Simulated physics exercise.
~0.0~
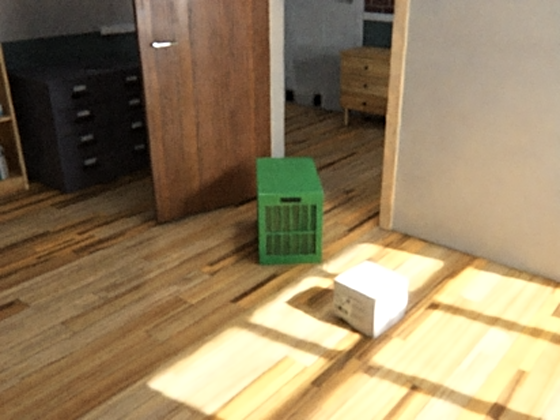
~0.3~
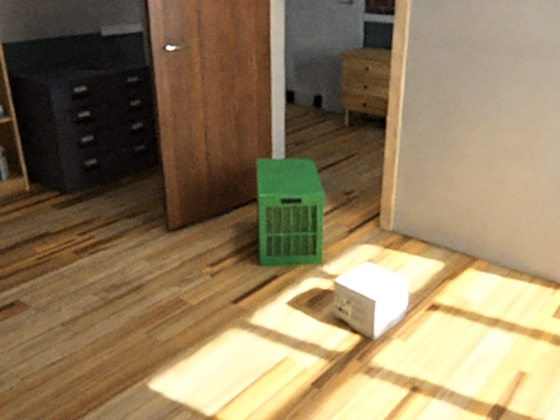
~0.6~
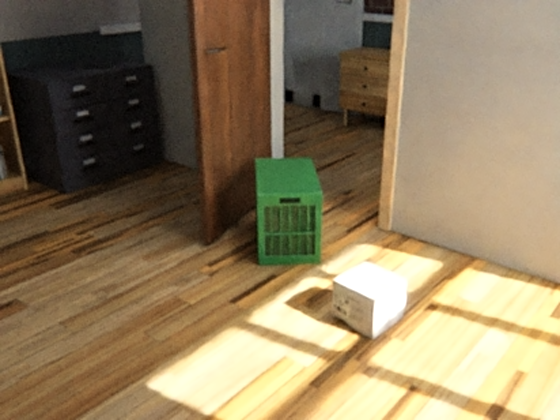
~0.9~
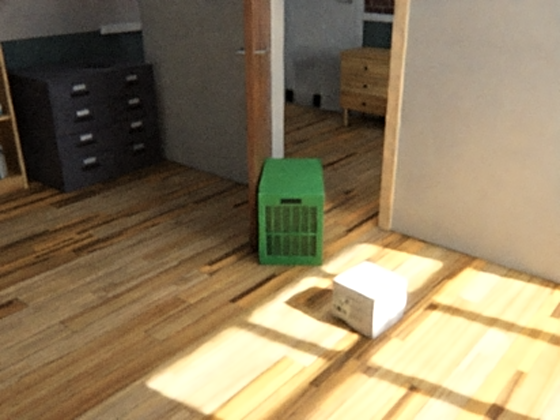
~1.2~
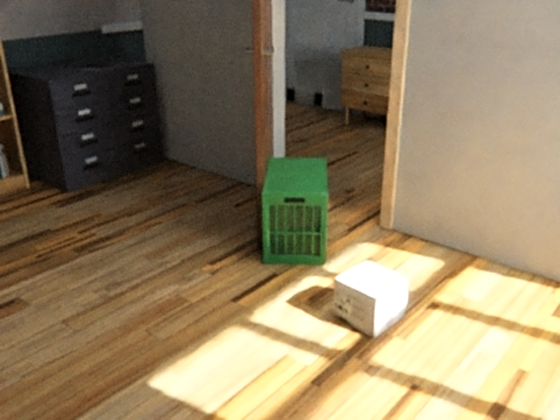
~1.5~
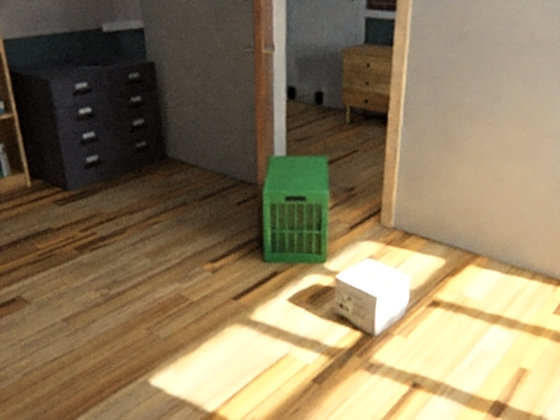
At first, a brown wooden door stands wide open in a sunlit room, with a green slatted crate on the floor near the doorway and a small white box in front of it to the right. The door swings around toward the crate, its broad face narrowing until it is seen almost edge-on. As its lower part comes in behind the crate, the crate shifts slightly to the right. The door then slows and comes to rest beside the crate, still well open. The white box stays where it was throughout.
